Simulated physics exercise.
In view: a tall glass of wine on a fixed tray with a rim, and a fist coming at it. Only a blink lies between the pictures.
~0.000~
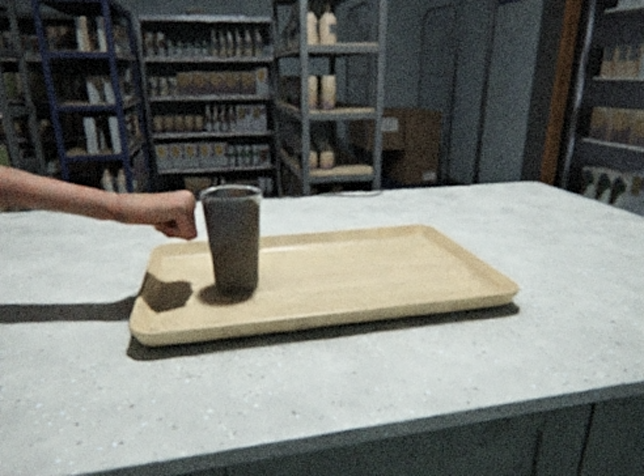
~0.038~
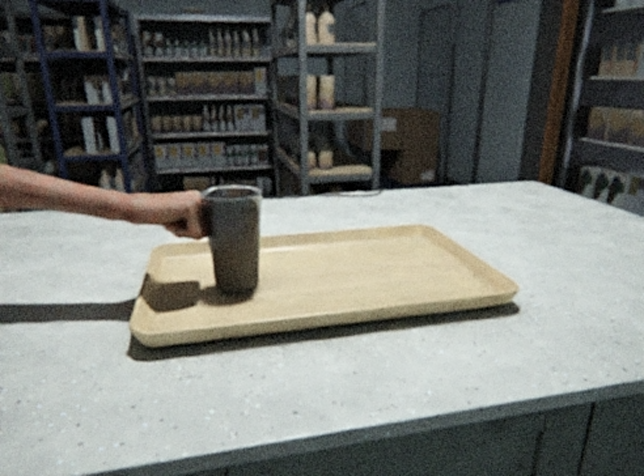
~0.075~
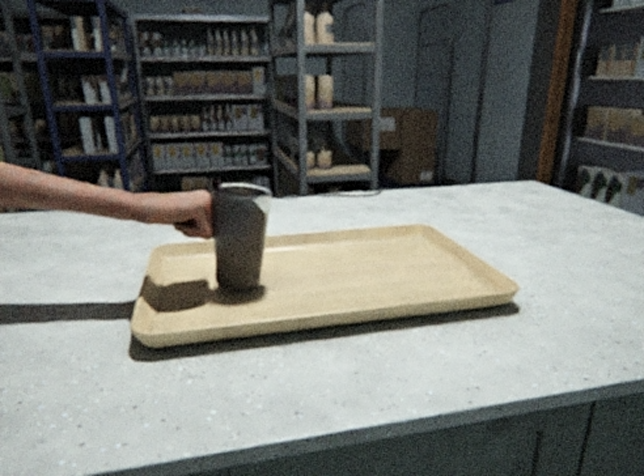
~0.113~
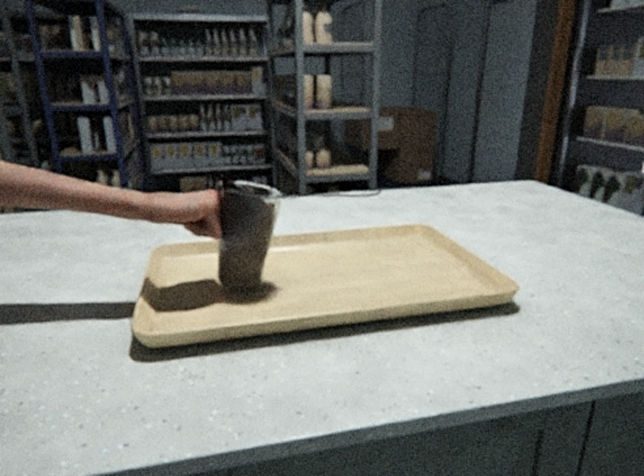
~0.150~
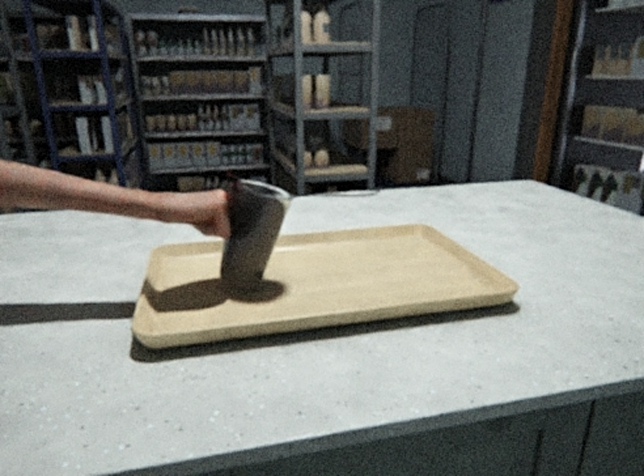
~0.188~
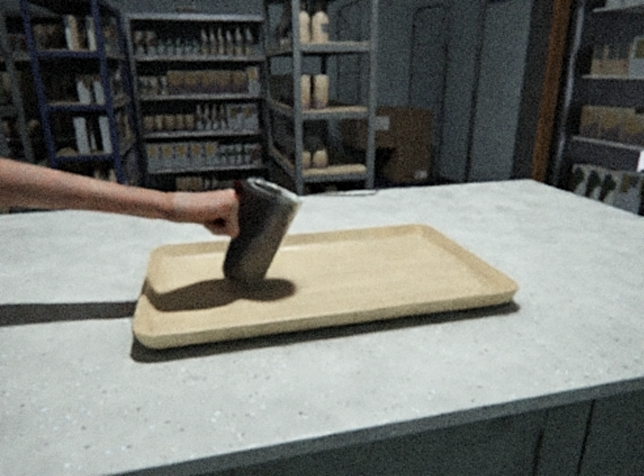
A fist came in from the left and pushed against the upper part of a dark cup standing on a pale tray, and the cup leaned further and further over to the right.
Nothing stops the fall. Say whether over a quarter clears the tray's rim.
As it turns out, a quarter and more lands beyond the tray.
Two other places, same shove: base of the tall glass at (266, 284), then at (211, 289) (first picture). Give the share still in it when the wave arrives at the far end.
The first gives 60 %, the second 50 %.
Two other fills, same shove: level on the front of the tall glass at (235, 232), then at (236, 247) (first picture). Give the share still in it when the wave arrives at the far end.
First some 50, then 50 per cent.
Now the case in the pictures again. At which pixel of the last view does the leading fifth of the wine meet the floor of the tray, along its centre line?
Around (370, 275).
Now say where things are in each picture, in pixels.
In the first frame, it leans 0°; its right rim is at (259, 192); the wine meets the walls at (205, 203) and (257, 200); the tray's far rim is at (468, 252); the tray is clear ahead.
In the second frame, it leans 0°; its right rim is at (260, 192); the wine meets the walls at (205, 203) and (257, 200).
In the third frame, it leans 6°; its right rim is at (270, 193); the wine meets the walls at (214, 190) and (261, 206); 1 per cent is over the edge.
In the fourth frame, it leans 12°; its right rim is at (280, 195); the wine meets the walls at (226, 190) and (276, 205); 2 per cent is over the edge.
In the fifth frame, it leans 18°; its right rim is at (290, 197); the wine meets the walls at (234, 202) and (286, 202); 1 per cent is over the edge.
In the sixth frame, it leans 24°; its right rim is at (300, 201); the wine meets the walls at (240, 213) and (293, 199); 1 per cent is over the edge.
A moment on, the tall glass lies on its side and 92 per cent is in the glass, 2 on the tray and 6 above or beyond its rim.
Next, the tall glass lies on its side and 53 per cent is in the glass, 45 on the tray and 2 above or beyond its rim.
Then the tall glass lies on its side and 33 per cent is in the glass, 47 on the tray and 21 above or beyond its rim.
Later the tall glass lies on its side and 18 per cent is in the glass, 44 on the tray and 38 above or beyond its rim.
Finally, 62 per cent is held by tray and glass, 38 is off the tray.
